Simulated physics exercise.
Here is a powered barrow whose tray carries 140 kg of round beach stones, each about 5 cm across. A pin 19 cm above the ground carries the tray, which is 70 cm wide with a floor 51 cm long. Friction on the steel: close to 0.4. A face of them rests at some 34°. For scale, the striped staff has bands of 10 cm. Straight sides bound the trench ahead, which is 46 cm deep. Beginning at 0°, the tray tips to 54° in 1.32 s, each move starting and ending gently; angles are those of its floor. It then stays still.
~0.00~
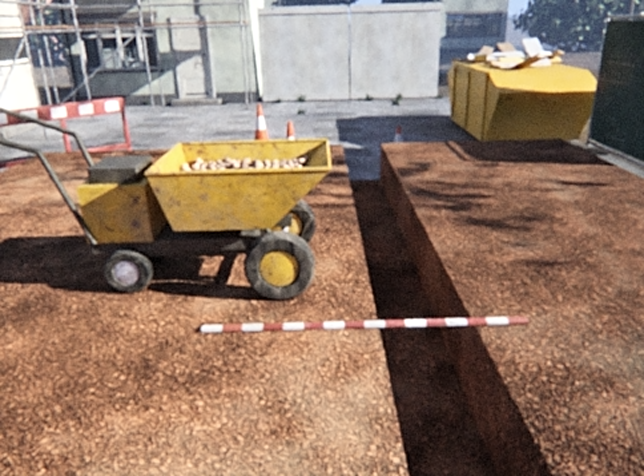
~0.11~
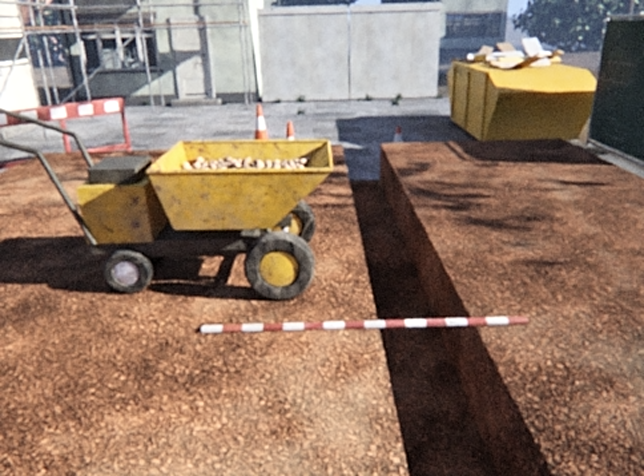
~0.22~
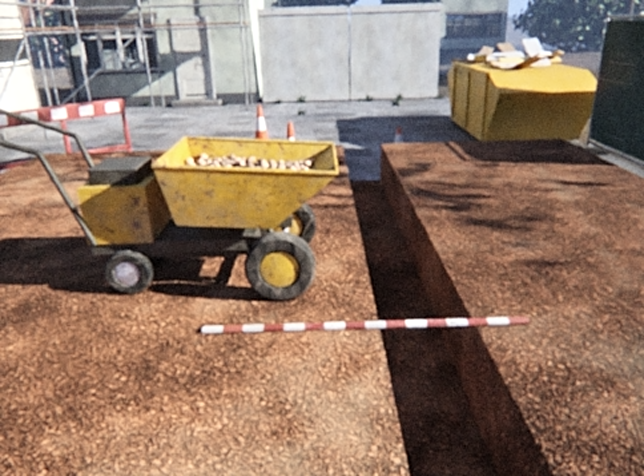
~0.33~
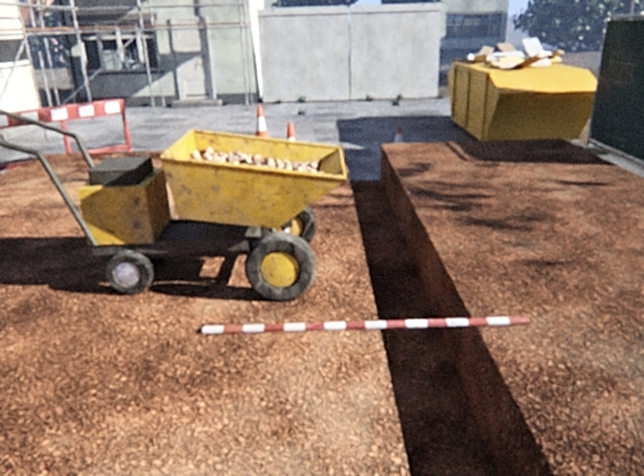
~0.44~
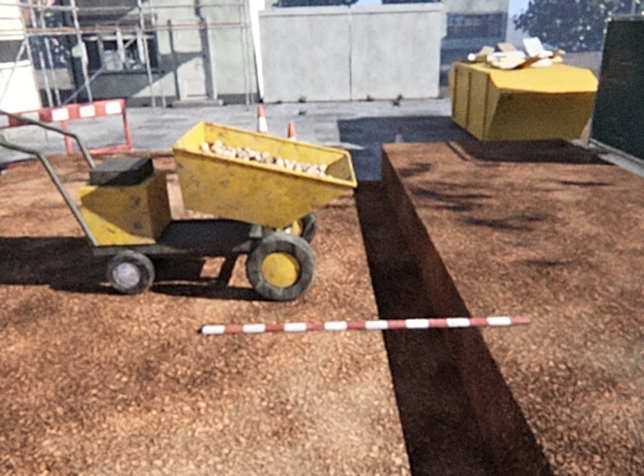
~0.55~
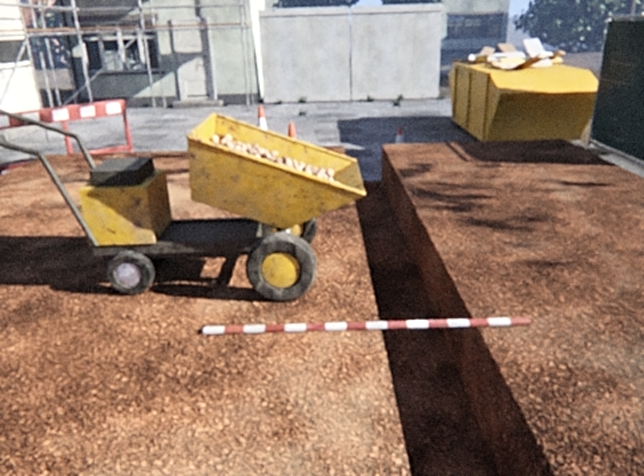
The footage shows a yellow powered barrow loaded with pale stones beside a straight trench, a red and white striped staff lying in front, as its tray gradually tilts forward to the right while the wheels stay in place.
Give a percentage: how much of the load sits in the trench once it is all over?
83 %.
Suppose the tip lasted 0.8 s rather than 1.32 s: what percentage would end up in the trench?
I'd put it at some 80 in a hundred.
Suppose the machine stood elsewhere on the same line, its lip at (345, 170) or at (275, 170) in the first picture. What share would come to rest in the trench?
Roughly 75 per cent, then 70 per cent.
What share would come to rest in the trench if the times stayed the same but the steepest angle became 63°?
It would be close to 95 percent.
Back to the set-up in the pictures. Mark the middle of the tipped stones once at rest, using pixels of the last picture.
Their middle ends up near (413, 327).
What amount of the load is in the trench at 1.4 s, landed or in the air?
Around 15 per cent of it, at that instant.
After 1.0 s the floor is at 46°; 100 % in the tray; the foremost stones are at (372, 220).
After 1.4 s the floor is at 54°; 87 % in the tray, 13 % in the trench; the foremost stones are at (439, 285).
After 1.8 s the floor is at 54°; 57 % in the tray, 41 % in the trench, 2 % past the trench; the foremost stones are at (479, 273).
After 3.7 s the floor is at 54°; 15 % in the tray, 83 % in the trench, 2 % past the trench; the foremost stones are at (513, 271).
